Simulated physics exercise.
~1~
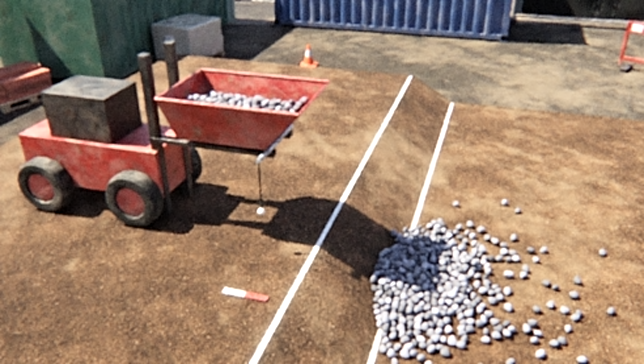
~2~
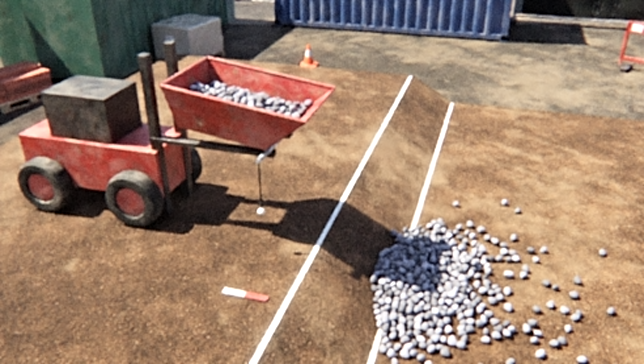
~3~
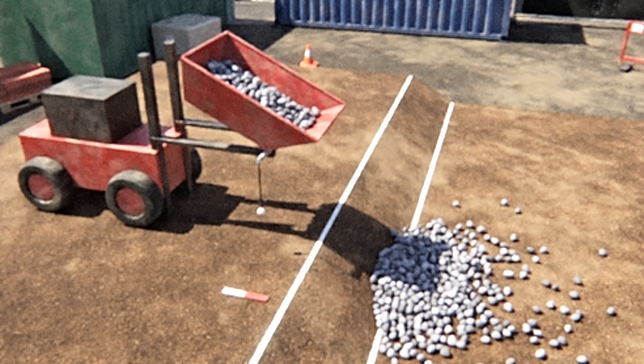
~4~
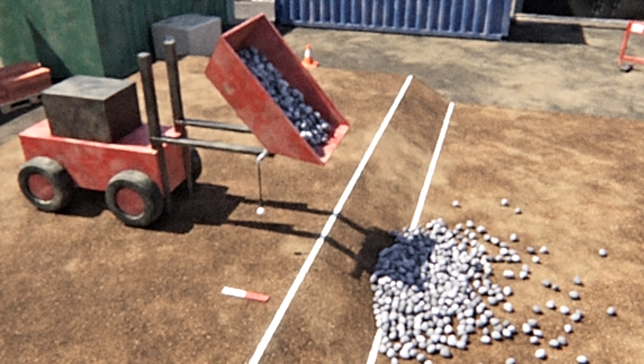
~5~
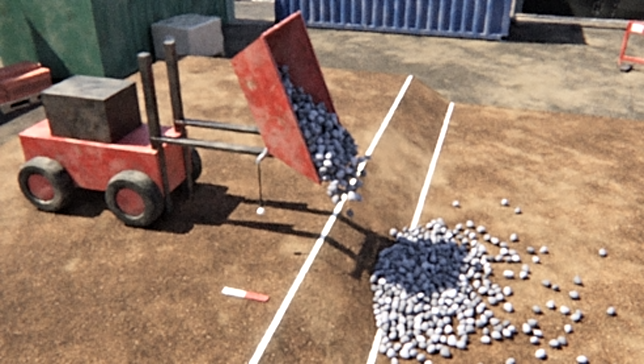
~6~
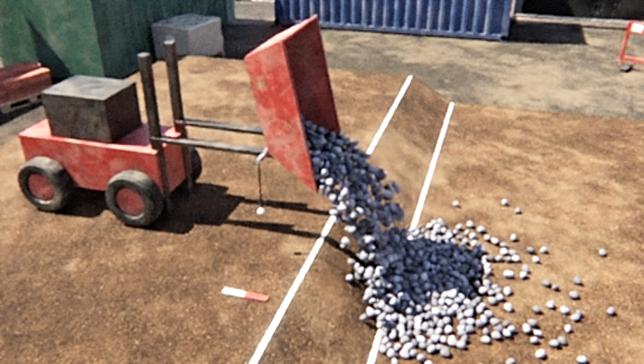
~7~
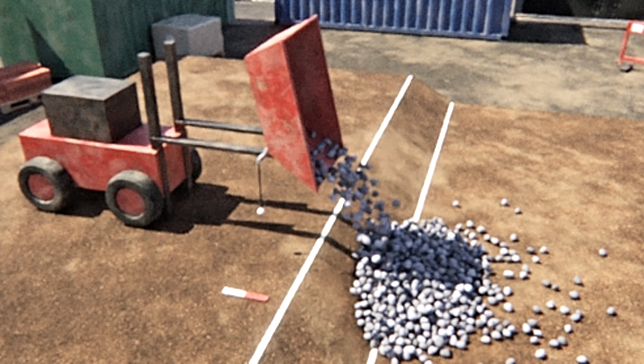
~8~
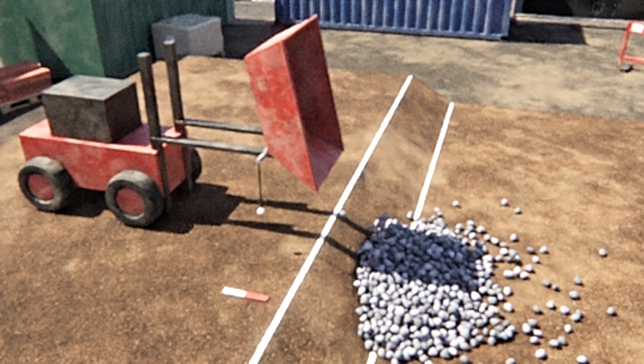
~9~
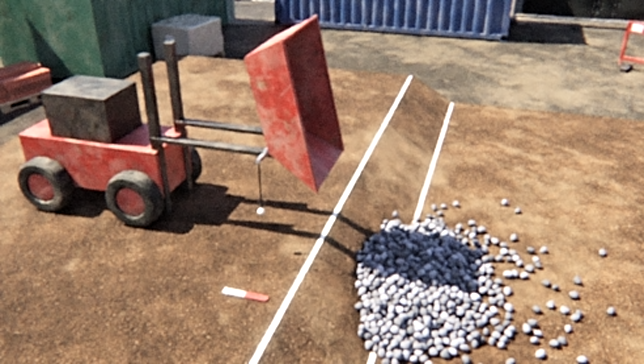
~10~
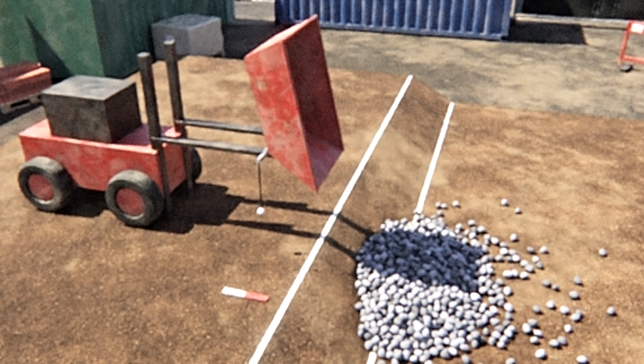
A red forklift with black masts stands at the left of a brown dirt yard, seen from the side and slightly above, holding a red skip of round grey stones. Before it, two white lines mark a bank sloping down to the right, where an earlier heap lies, with containers behind. The skip tips forward, gently at first, then steeply, and its stones slide to the lower edge. They pour out in a thick stream onto the slope and the heap, then thin to a trickle. The empty skip stays steeply tilted above a larger, still pile spreading across the lower line.
